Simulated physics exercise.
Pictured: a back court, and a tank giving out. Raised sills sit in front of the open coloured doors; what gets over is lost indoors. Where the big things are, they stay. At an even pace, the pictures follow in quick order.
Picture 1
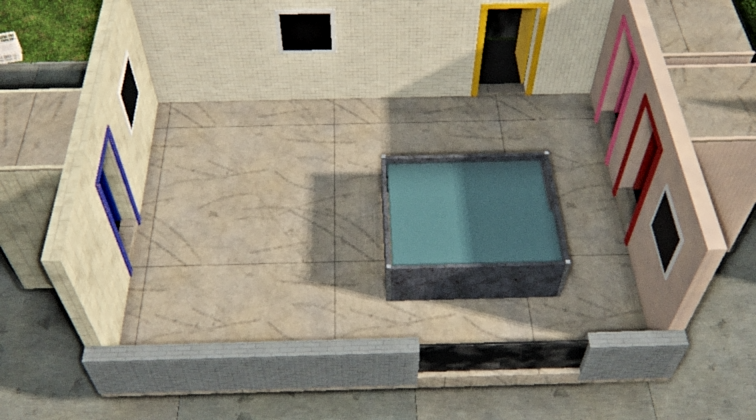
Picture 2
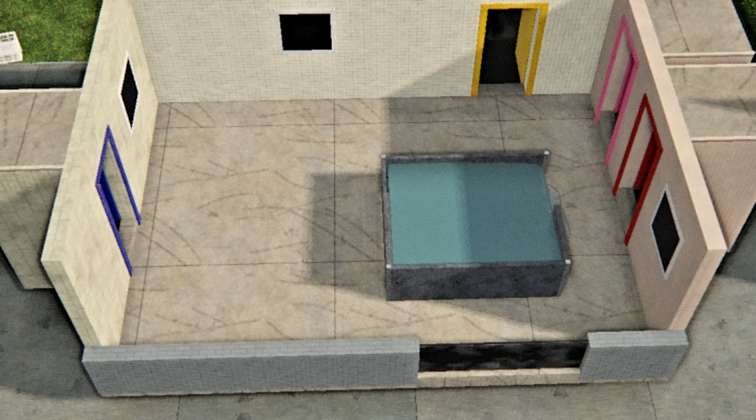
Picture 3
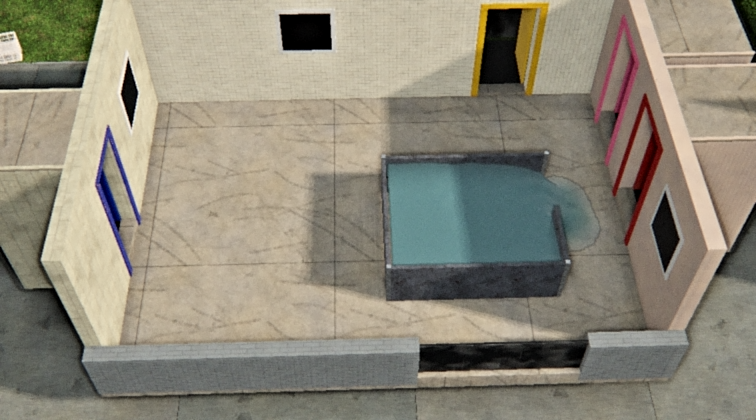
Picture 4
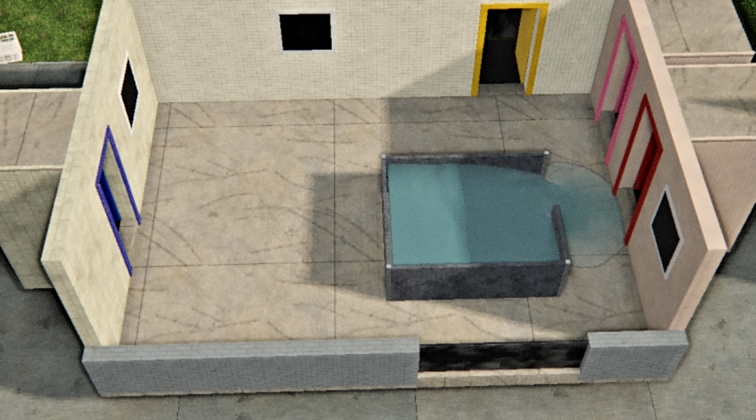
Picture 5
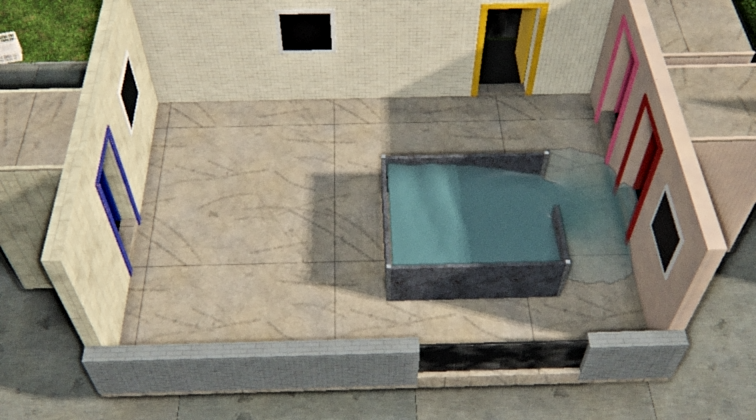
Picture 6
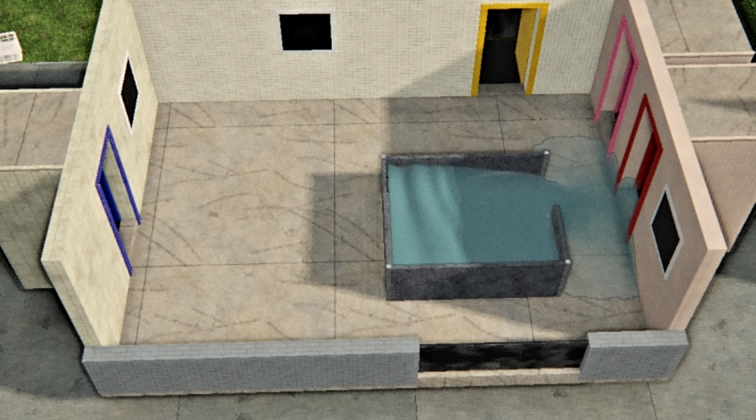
Water pours from a gap in the tank's right side and spreads across the court floor.
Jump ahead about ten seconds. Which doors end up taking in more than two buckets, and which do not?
Result: I expect the red door to go over the limit, I expect the blue door to stay within two buckets, I expect the yellow door to go over the limit, I expect the pink door to stay within two buckets.
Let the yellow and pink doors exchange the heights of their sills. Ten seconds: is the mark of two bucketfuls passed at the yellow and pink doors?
Then: The yellow door keeps below it, the pink door goes over.
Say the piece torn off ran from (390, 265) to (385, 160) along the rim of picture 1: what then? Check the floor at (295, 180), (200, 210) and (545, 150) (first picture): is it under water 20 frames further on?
Sequence: Wetted / wetted / spared.
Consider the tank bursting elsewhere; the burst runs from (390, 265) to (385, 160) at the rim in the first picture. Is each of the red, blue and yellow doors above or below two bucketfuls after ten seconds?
Against the threshold, the red door misses it, the blue door beats it and the yellow door misses it.
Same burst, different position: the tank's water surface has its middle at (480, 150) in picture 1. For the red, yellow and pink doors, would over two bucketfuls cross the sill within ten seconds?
As I see it, the red remains below, the yellow runs past the limit and the pink runs past the limit.
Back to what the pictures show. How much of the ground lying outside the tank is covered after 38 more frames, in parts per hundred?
The answer is around 95 per cent.
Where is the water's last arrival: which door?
I say the one in blue.
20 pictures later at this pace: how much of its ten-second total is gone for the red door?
That comes out to 90 per cent by my count.
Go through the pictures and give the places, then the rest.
The first frame shows still water in the tank at (471, 211).
In the second frame, the front is at a hidden place, out from the gap at (544, 202).
In the third frame, the front is at (592, 236), out from the gap at (544, 204).
In the fourth frame, water pours out at (544, 205) and has run to (625, 235).
In the fifth frame, the front is at (606, 160), out from the gap at (544, 205).
In the sixth frame, water pours out at (544, 205) and has run to (638, 291).
A moment on, water covers 15 % of the floor; the red door far over two buckets in, the blue door not reached, the yellow door not reached, the pink door wet at the sill, nothing in.
Next, water covers 25 % of the floor; the red door far over two buckets in, the blue door not reached, the yellow door wet at the sill, nothing in, the pink door wet at the sill, nothing in.
Then, water covers 50 % of the floor; the red door far over two buckets in, the blue door not reached, the yellow door over two buckets in, the pink door wet at the sill, nothing in.
Later, water covers 95 % of the floor; the red door far over two buckets in, the blue door wet at the sill, nothing in, the yellow door far over two buckets in, the pink door wet at the sill, nothing in.
In the end, water covers 100 % of the floor; the red door far over two buckets in, the blue door wet at the sill, nothing in, the yellow door far over two buckets in, the pink door wet at the sill, nothing in.
